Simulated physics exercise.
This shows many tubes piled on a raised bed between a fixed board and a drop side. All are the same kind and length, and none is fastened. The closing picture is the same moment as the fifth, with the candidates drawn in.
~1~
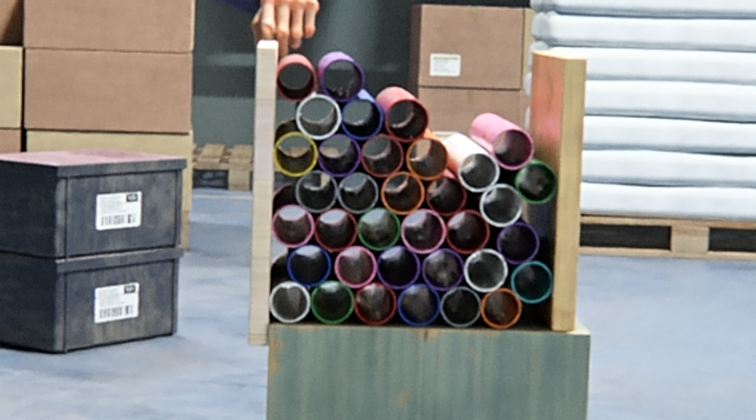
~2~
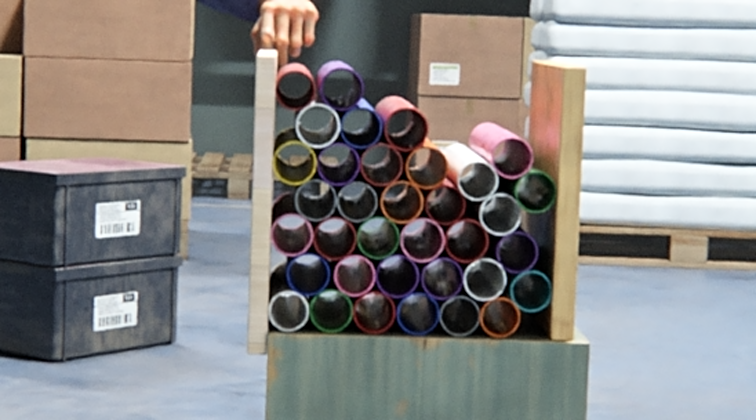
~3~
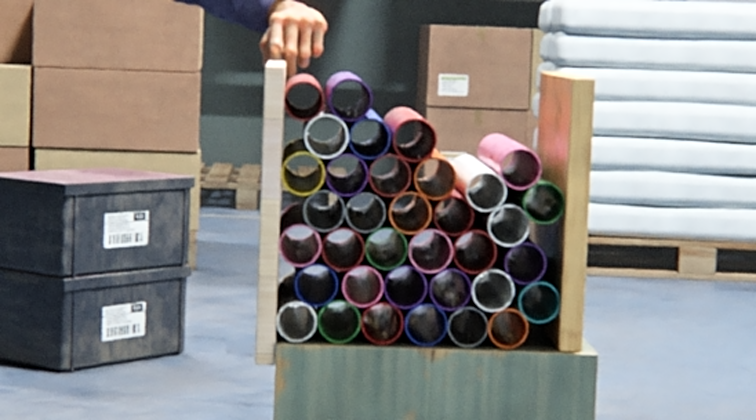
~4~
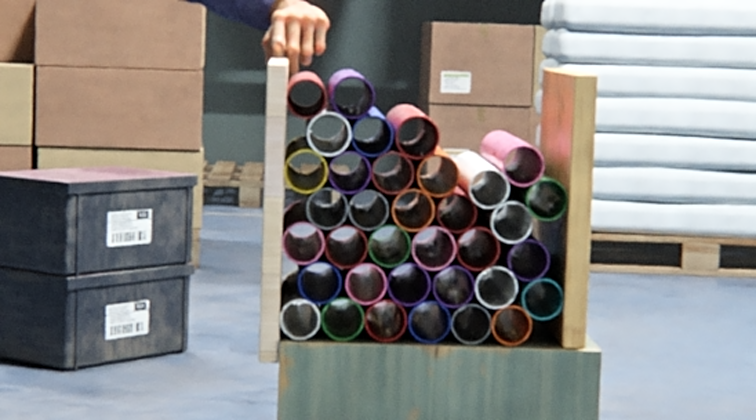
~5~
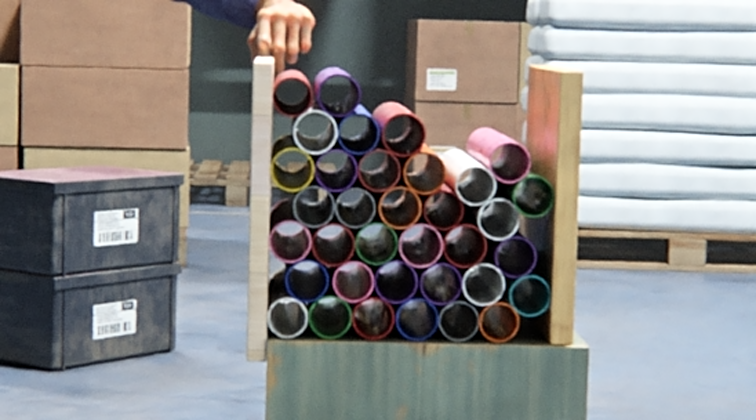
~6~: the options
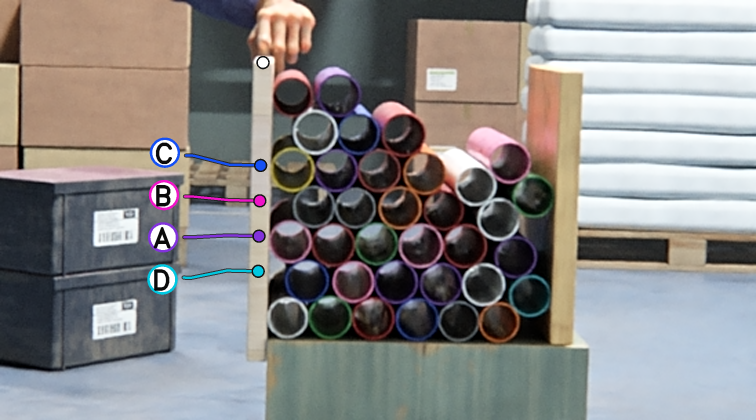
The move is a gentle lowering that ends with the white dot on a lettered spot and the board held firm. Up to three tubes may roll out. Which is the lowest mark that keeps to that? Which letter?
It can be let down to B.
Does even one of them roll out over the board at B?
Yes, at B.
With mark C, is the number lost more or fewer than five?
Fewer than five.
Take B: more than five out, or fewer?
At B, fewer than five.
On the marked copy, A at (259, 236); B at (260, 201); C at (261, 166); D at (259, 271); the white dot at (263, 62).
Following B. Soon after the start, top of the board (271, 126).
Later, top of the board (270, 198).
In the end, top of the board (270, 201), one out over the board.
As for the rest, A four out over the board; C one out over the board; D four out over the board.
